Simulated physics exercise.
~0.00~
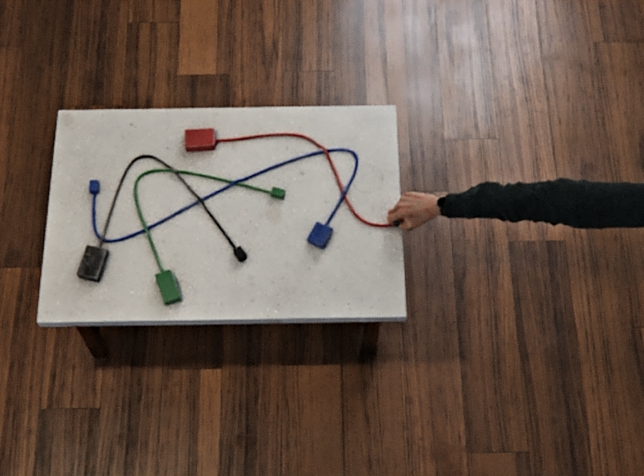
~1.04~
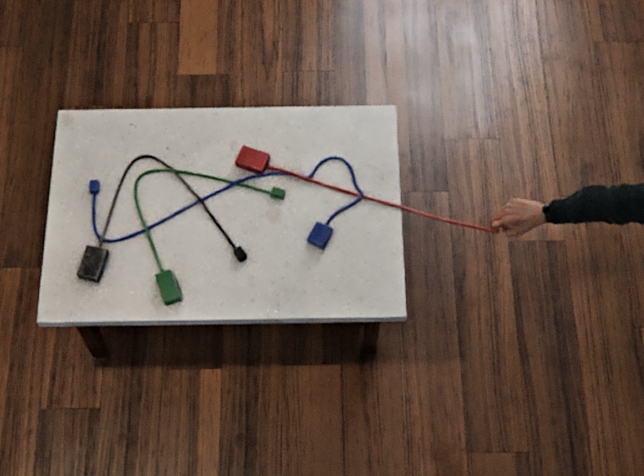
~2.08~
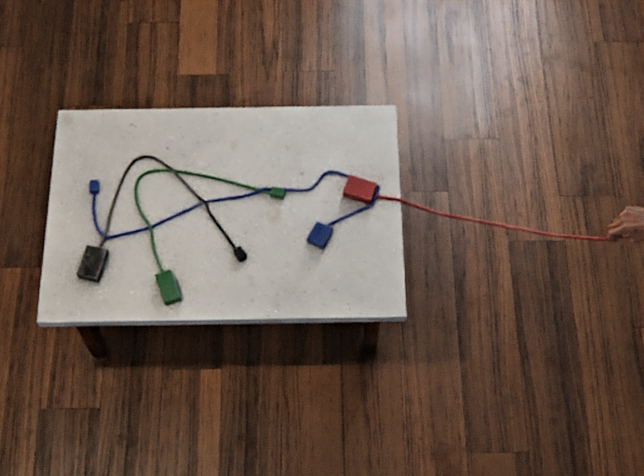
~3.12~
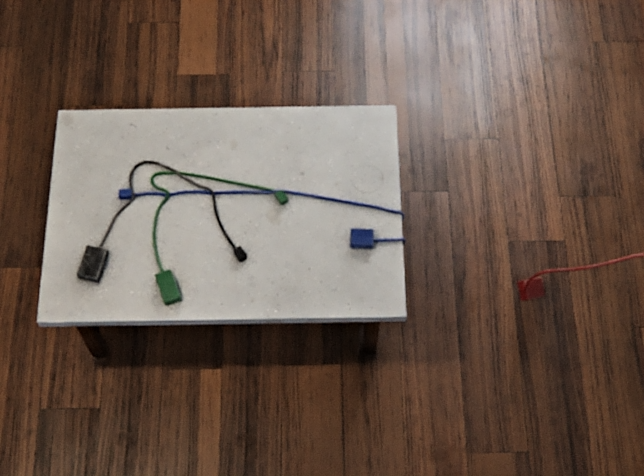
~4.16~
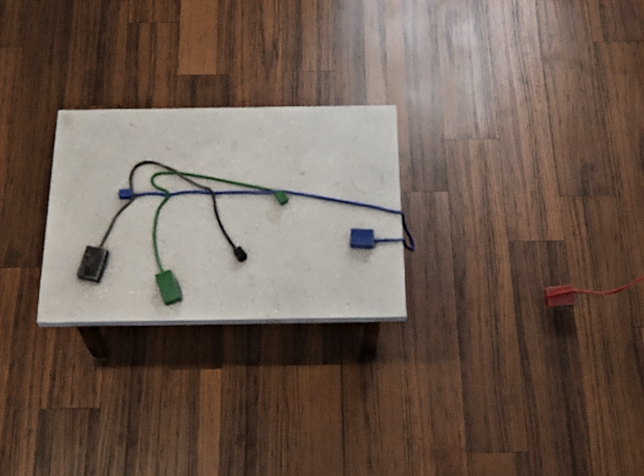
A hand pulled the red lead to the right across a desk of four tangled leads until its charger slid off the edge, dragging the blue lead, plug and charger rightward, while the black and green chargers stayed put.
